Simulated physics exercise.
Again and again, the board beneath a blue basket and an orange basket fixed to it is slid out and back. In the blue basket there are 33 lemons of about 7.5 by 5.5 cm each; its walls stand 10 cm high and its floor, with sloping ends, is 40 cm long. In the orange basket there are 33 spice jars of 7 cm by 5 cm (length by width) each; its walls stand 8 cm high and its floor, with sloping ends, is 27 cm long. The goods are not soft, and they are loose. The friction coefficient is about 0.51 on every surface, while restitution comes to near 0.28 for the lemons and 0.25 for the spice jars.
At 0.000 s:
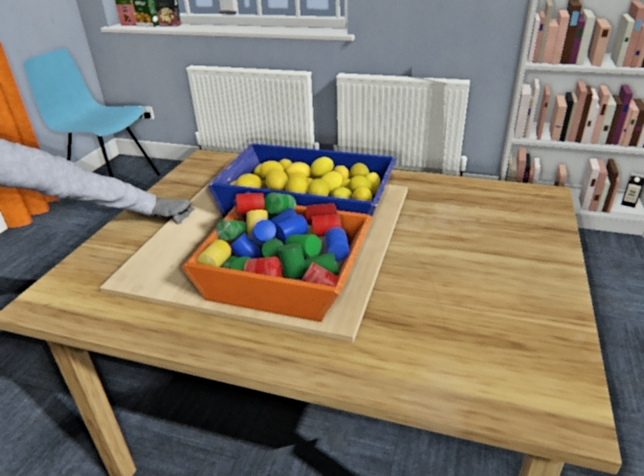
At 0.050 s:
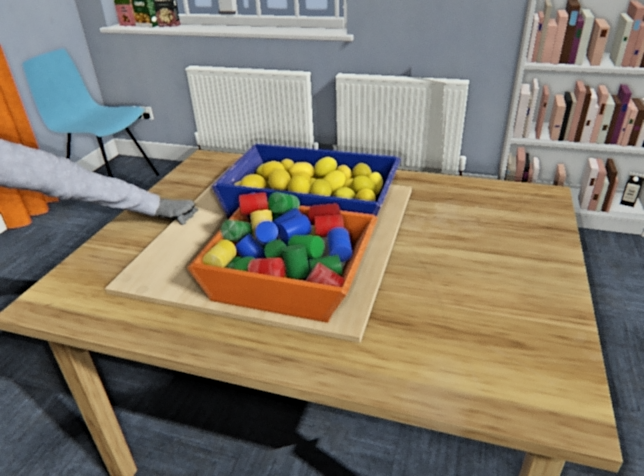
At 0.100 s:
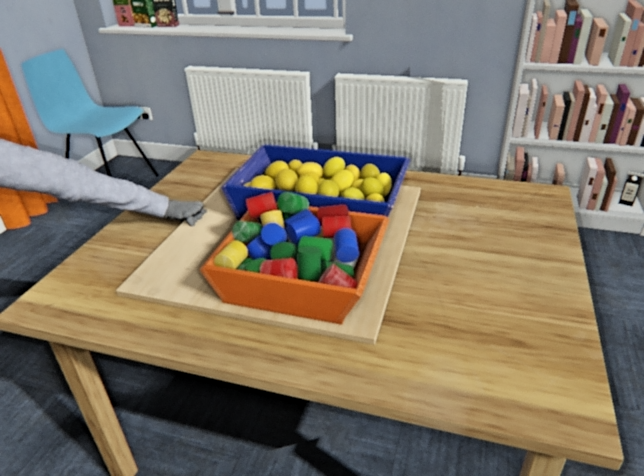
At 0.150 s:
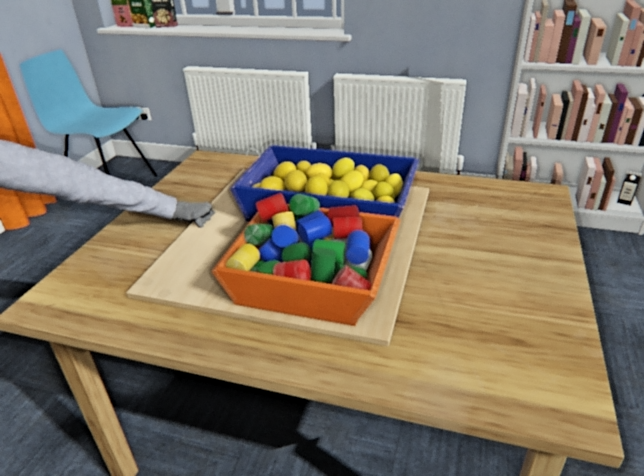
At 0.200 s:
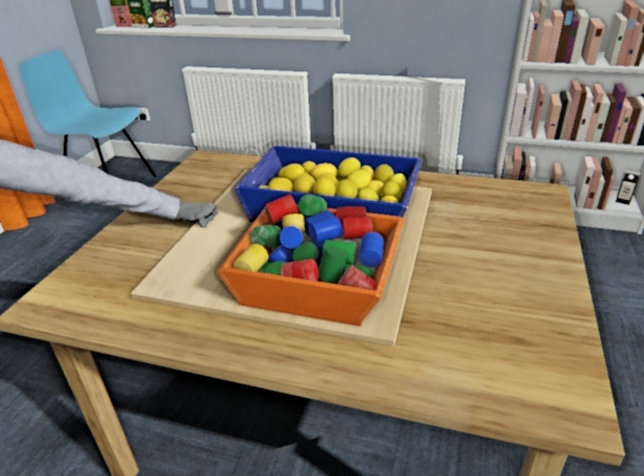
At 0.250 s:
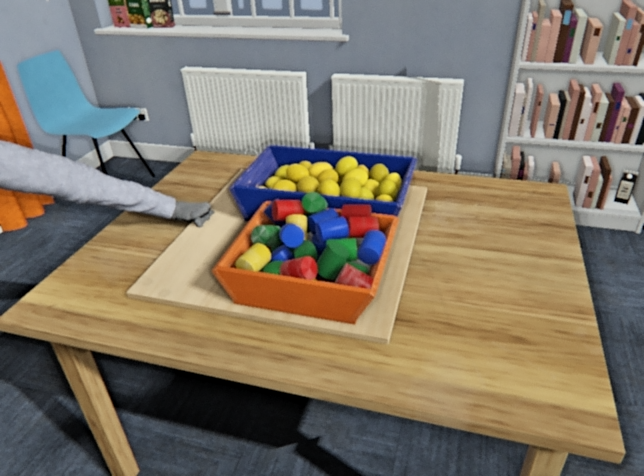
A wooden board carrying a blue basket of lemons and an orange basket of colourful jars sliding right under a gloved hand, then slightly back.
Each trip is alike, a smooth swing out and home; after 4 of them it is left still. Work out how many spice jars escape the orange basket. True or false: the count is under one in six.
True.
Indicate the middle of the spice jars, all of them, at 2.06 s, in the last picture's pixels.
Near (289, 253).
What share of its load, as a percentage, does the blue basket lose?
Blue basket - about 0 per cent.
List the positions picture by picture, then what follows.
In the first picture (places track the rim corner closest to us here, unless another is named; the camera moves round a little), orange basket (335, 289); blue basket (by its farthest rim corner) (253, 144); 0 cm along; all still inside.
The second picture shows orange basket (342, 290); blue basket (256, 144); 1 cm along.
The third picture shows orange basket (356, 291); blue basket (264, 145); 4 cm along.
The fourth picture shows orange basket (370, 293); blue basket (272, 146); 7 cm along.
The fifth picture shows orange basket (376, 293); blue basket (274, 146); 8 cm along.
The sixth picture shows orange basket (370, 291); blue basket (270, 146); 7 cm along; all still inside.
After 0.54 s, the blue basket has all 33 and the orange basket has all 33.
After 0.90 s, the blue basket has all 33 and the orange basket is down by 1 of 33.
After 1.41 s, the blue basket has all 33 and the orange basket is down by 1 of 33.
When it is over (at 2.06 s), the blue basket has all 33 and the orange basket is down by 1 of 33. Asked share, 1 of 33, 3 per cent.
